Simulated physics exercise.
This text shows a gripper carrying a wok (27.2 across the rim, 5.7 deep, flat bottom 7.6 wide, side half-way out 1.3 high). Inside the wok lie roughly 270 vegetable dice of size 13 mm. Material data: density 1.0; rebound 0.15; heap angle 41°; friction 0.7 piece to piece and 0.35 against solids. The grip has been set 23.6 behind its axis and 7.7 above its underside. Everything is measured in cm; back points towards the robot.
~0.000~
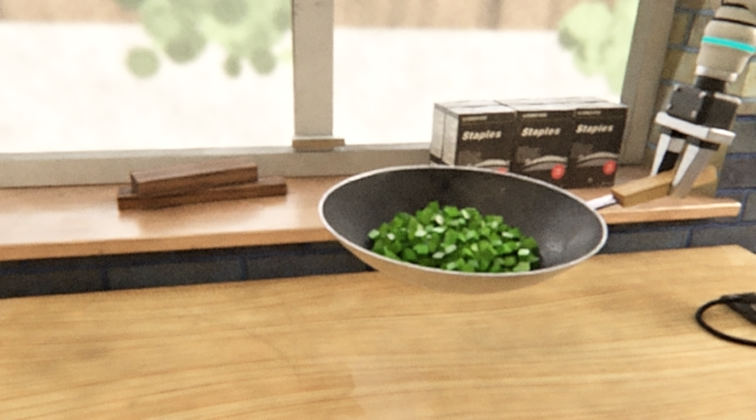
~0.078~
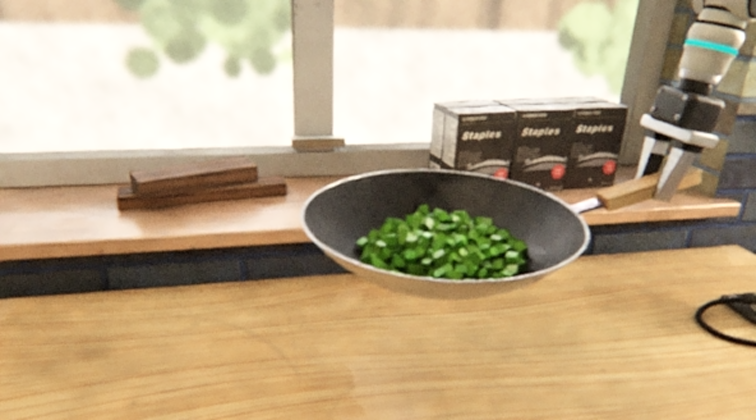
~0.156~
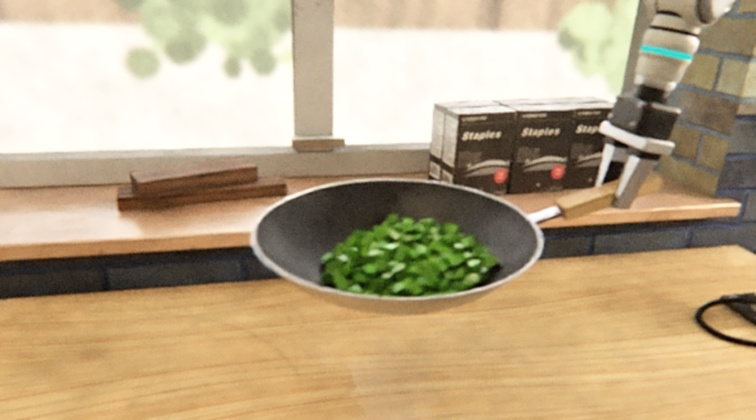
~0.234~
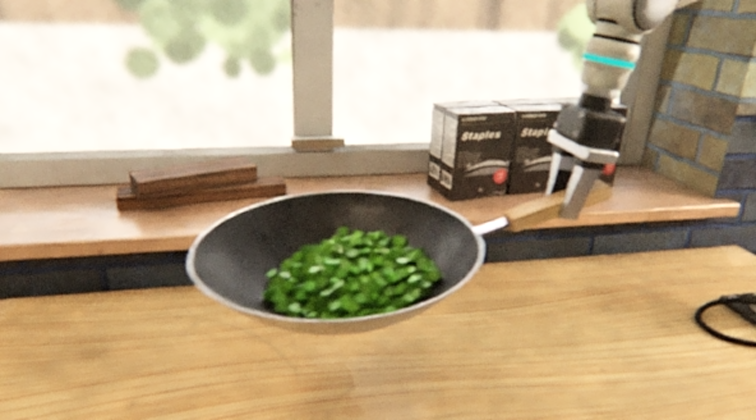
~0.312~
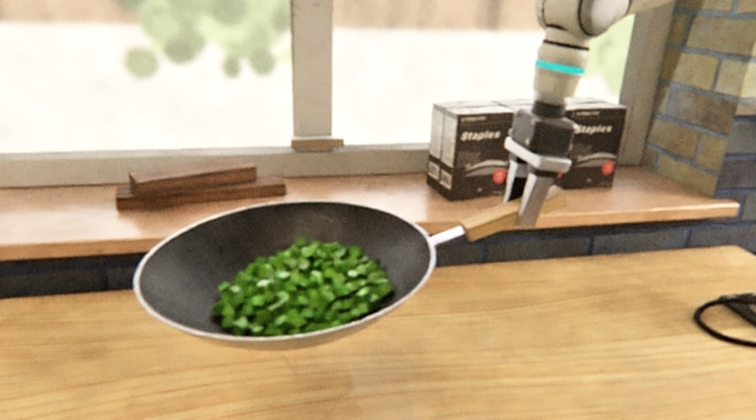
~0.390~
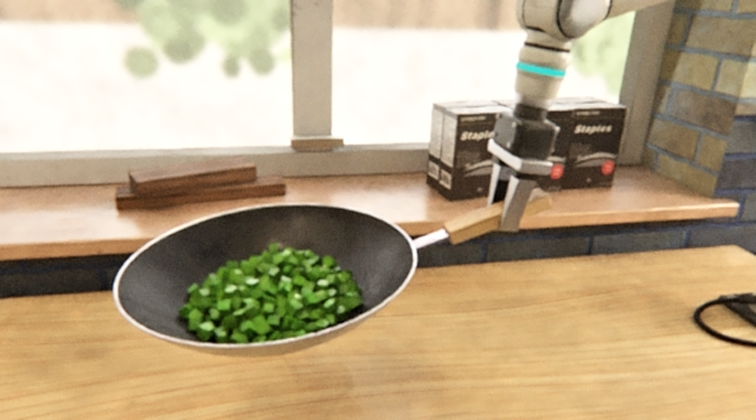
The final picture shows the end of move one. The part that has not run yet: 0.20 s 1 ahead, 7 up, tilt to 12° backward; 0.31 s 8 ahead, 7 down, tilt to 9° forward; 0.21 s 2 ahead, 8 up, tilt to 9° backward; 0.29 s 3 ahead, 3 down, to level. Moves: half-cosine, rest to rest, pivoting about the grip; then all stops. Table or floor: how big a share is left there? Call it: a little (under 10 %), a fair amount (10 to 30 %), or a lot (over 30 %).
A little.
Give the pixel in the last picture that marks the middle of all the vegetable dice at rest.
Centre at rest: About (74, 243).
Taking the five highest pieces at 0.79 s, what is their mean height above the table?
25 cm.
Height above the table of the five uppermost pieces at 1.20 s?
About 37 cm.
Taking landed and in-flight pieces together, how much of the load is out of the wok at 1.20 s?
Running total: Approx. 0 %.
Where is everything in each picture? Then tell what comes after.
The first picture shows the wok middle at (457, 237), level; upper third of the load around (460, 238), from x 375 to 530, top at y 210; 269 in the wok.
The second picture shows the wok middle at (440, 242), level; upper third of the load around (451, 241), from x 365 to 520, top at y 210.
The third picture shows the wok middle at (395, 254), tilted 1° forward; upper third of the load around (423, 253), from x 330 to 490, top at y 220.
The fourth picture shows the wok middle at (339, 269), tilted 3° forward; upper third of the load around (375, 267), from x 270 to 435, top at y 235.
The fifth picture shows the wok middle at (292, 282), tilted 4° forward; upper third of the load around (327, 279), from x 220 to 385, top at y 245.
The sixth picture shows the wok middle at (274, 287), tilted 4° forward; upper third of the load around (285, 287), from x 185 to 355, top at y 250; 269 in the wok.
After 0.79 s, tilted 4° forward, highest piece 26 above the table; 269 in the wok.
After 1.20 s, tilted 7° backward, highest piece 37 above the table; 269 in the wok.
After 1.60 s, level, highest piece 29 above the table; 269 in the wok.
After 2.65 s, level, highest piece 29 above the table; 269 in the wok.
In the end, 269 in the wok. That is 0 % on the table or floor.
